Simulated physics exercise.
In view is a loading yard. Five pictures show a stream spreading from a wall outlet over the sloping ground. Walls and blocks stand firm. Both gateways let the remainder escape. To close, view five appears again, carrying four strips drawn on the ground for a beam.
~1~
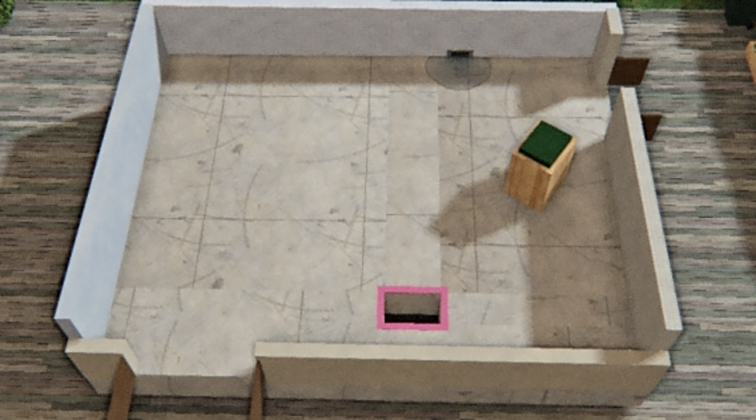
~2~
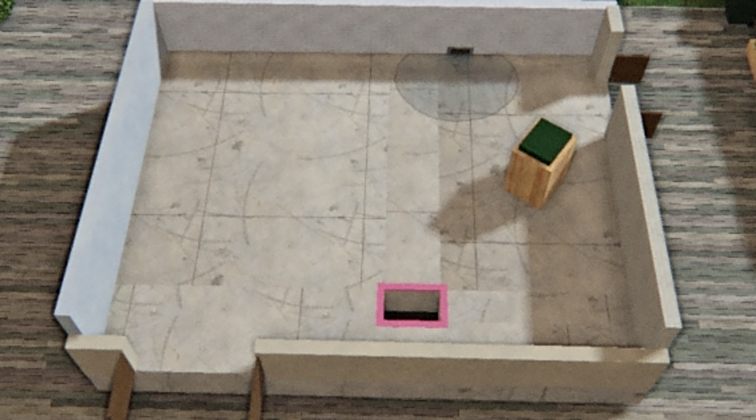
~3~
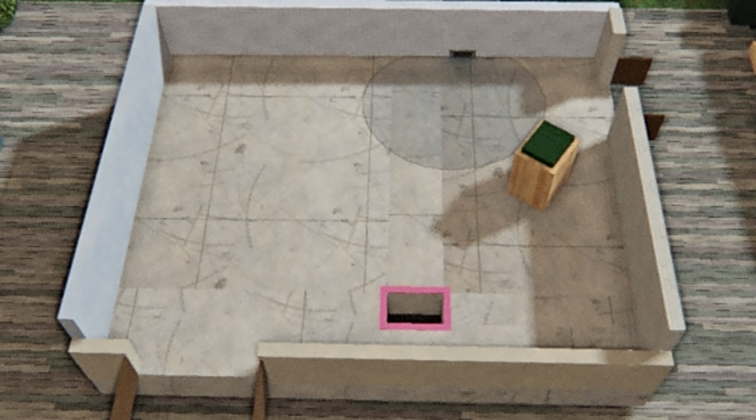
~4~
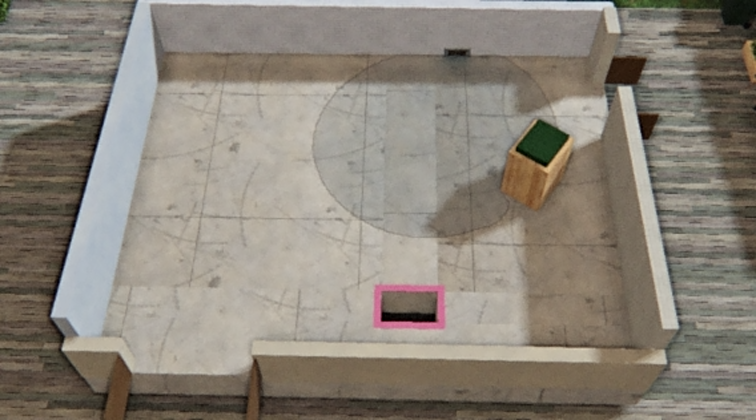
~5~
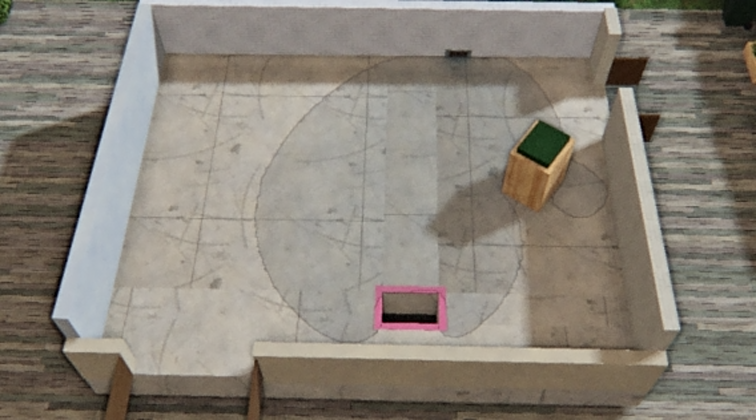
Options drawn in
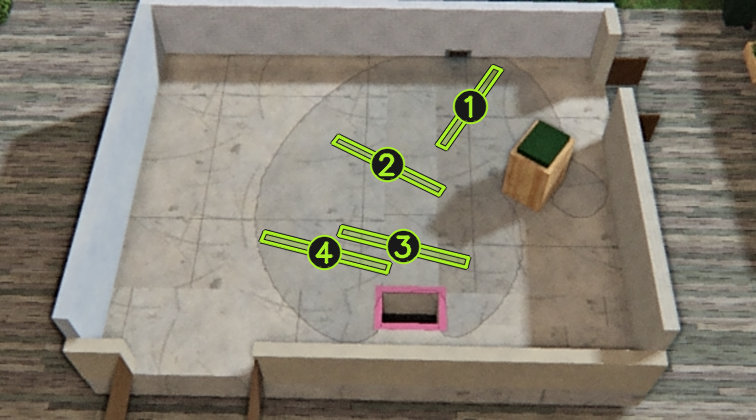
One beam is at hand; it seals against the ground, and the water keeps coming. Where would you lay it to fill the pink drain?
Take 4.
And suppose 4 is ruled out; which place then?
It is 2.
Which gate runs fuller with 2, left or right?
The left one.
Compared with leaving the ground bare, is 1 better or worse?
It is worse.
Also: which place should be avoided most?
3 it is.
In lime, 1 from (441, 146) to (497, 68); 2 from (335, 139) to (441, 191); 3 from (340, 231) to (467, 262); 4 from (263, 236) to (388, 268).
With 1, about 21 % of the stream goes into the pink drain, about 77 % out by the gates.
With 2, about 30 % of the stream goes into the pink drain, about 68 % out by the gates.
With 3, about 7 % of the stream goes into the pink drain, about 90 % out by the gates.
With 4, about 46 % of the stream goes into the pink drain, about 52 % out by the gates.
